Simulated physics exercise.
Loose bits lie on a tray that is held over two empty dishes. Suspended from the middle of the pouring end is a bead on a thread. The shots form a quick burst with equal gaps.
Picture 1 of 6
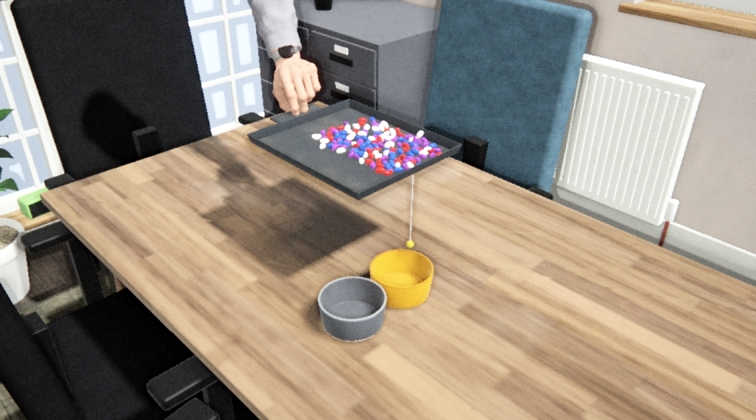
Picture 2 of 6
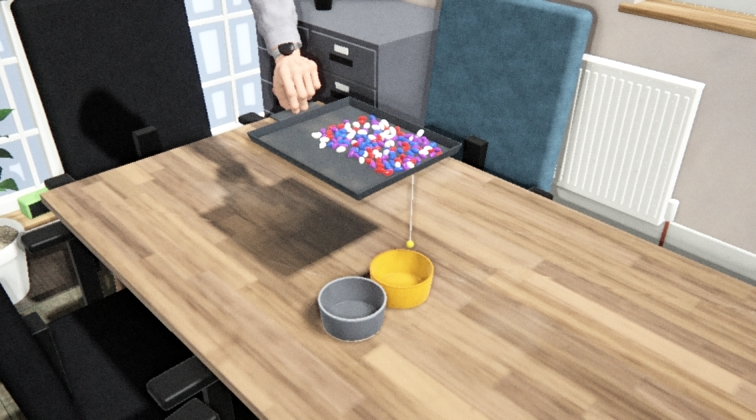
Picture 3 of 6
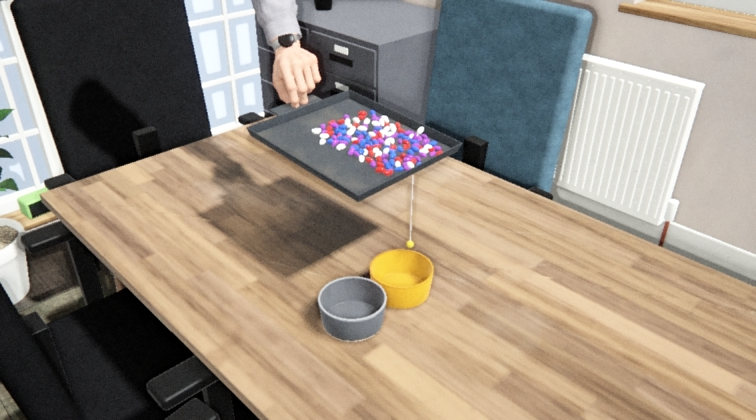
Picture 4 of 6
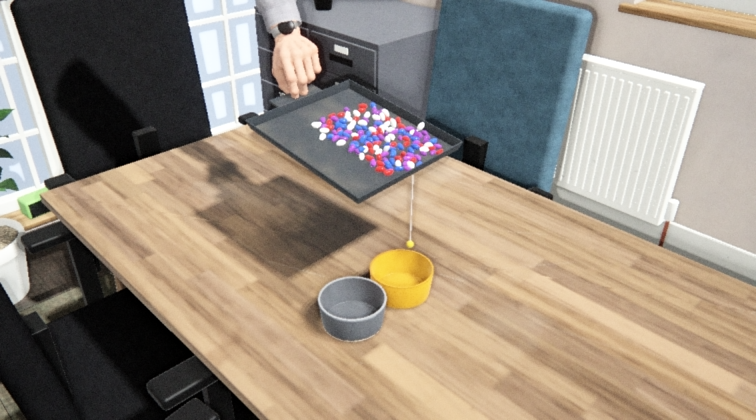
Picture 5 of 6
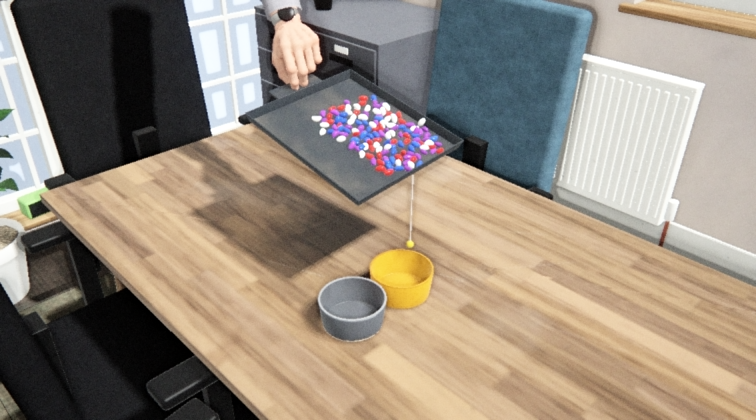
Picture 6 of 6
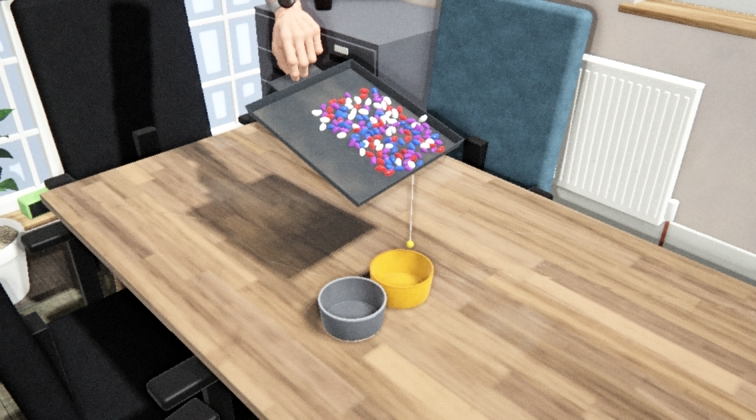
To begin with, a hand holds a dark tray of red, white, blue and purple jelly beans above a grey dish and a yellow dish on a wooden table. The hand then gradually raises the tray's far side, and its near edge tilts slightly down toward the left corner.
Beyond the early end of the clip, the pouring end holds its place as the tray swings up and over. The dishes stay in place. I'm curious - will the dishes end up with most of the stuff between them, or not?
The catch is a majority of the load.
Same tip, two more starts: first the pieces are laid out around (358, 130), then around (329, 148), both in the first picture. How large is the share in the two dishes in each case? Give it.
It would be 80 in a hundred, and then 90 in a hundred.
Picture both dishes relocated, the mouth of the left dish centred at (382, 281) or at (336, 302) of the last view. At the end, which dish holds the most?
In turn: The left-side dish; the right-side dish.
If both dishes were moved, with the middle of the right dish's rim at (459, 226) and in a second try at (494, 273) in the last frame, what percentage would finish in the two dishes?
Some 0 percent in the first case, 0 percent in the second.
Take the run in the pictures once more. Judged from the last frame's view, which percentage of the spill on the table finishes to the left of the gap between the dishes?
I'd put it at around 50 per cent.
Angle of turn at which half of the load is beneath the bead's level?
Roughly 95 degrees of tilt.
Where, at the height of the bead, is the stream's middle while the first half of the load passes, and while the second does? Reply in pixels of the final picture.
I'd say close to (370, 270) at first and close to (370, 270) later on.
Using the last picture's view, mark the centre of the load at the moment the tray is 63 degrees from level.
I'd put the middle close to (385, 172).
Soon, tray tipped steeply; nearly all on the tray; a stray few in the left dish; a small part in the air.
A while on, tray tipped past a quarter turn; a stray few on the tray; about a third in the left dish; about a third in the right dish; a small part outside both; about a quarter in the air.
Towards the end, tray tipped past a quarter turn; about half in the left dish; about a third in the right dish; a small part outside both.
Finally, tray tipped past a quarter turn; about half in the left dish; about a third in the right dish; a small part outside both.
